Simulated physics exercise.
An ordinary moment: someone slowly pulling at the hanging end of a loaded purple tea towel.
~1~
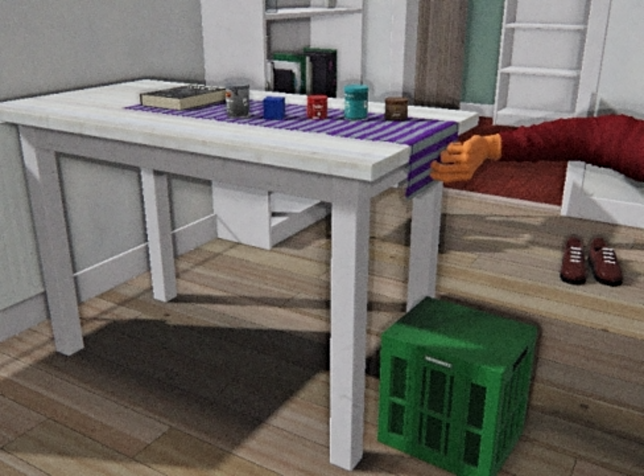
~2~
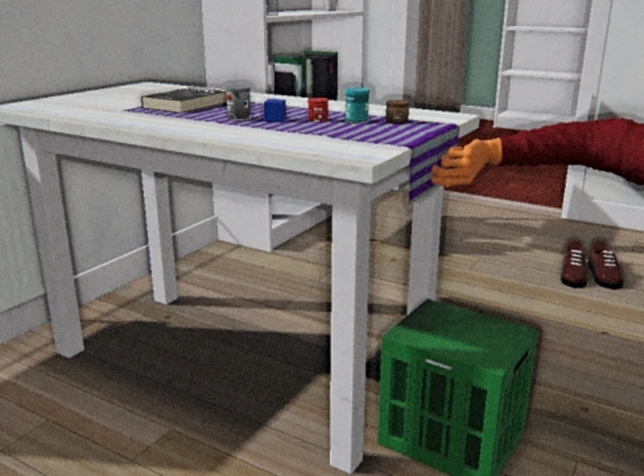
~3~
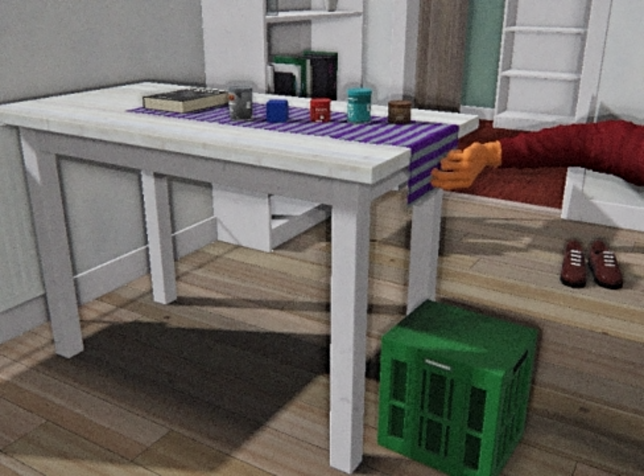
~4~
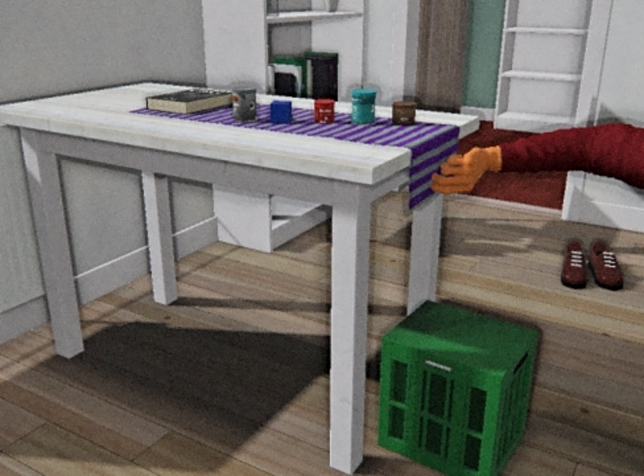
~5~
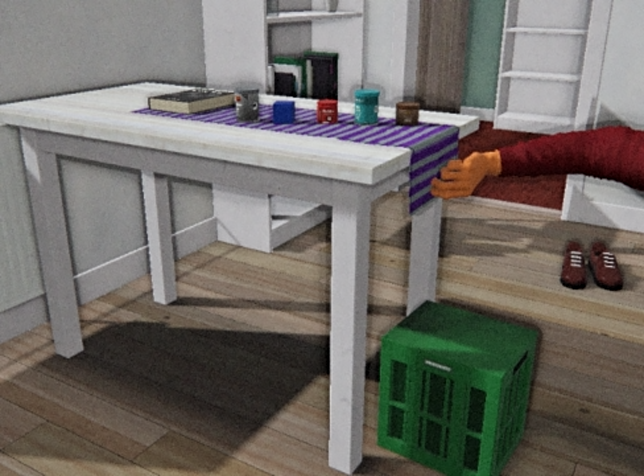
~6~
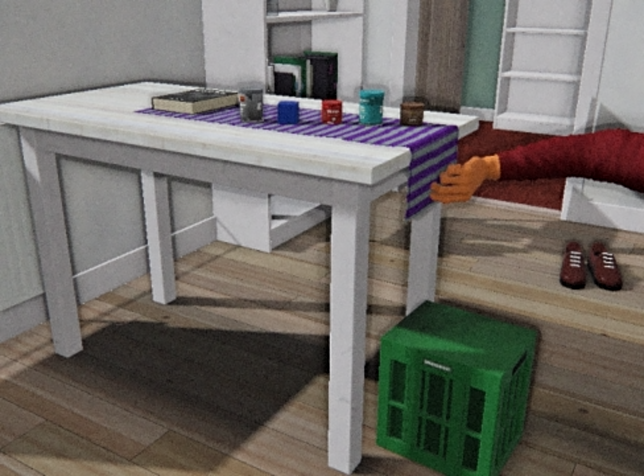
In the video, an orange hand in a red sleeve slowly pulls down the hanging end of a purple striped cloth on a white table, and the small containers and blue cube on it shift slightly to the right.
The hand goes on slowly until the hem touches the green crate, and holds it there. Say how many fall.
It carries off three.
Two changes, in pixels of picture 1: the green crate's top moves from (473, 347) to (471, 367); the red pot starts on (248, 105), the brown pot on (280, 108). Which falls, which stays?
The red pot does not fall; the brown pot stays on.
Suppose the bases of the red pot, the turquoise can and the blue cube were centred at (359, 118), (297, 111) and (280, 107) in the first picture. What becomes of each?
The red pot comes down, the turquoise can remains up, the blue cube stays on.
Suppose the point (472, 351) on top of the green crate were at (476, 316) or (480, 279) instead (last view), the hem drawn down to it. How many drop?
It would be 2 and 1.
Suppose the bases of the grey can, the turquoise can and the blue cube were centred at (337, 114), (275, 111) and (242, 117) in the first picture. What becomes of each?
The grey can drops off; the turquoise can stays on; the blue cube holds on.
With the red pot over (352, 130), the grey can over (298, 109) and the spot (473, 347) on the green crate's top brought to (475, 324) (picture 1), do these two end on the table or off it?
The red pot comes down, the grey can survives.
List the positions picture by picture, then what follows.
Hem (406, 201); brown pot (397, 99); turquoise can (356, 87); red pot (317, 97); blue cube (274, 98); grey can (237, 84); top of the crate (473, 347), in the first frame.
Hem (408, 204); brown pot (398, 102), in the second frame.
Hem (406, 208); turquoise can (360, 90), in the third frame.
Hem (408, 213); red pot (324, 101); top of the crate (473, 351), in the fourth frame.
Hem (409, 217); blue cube (284, 102), in the fifth frame.
Hem (404, 223); brown pot (412, 104); turquoise can (372, 91); red pot (332, 102); blue cube (288, 102); grey can (251, 89), in the sixth frame.
Soon after, hem near (431, 250); brown pot gone.
Then, hem near (429, 292); brown pot and turquoise can gone.
Further on, hem on the crate; brown pot, turquoise can and red pot gone.
At rest, hem on the crate; brown pot, turquoise can and red pot gone. The answer is three.
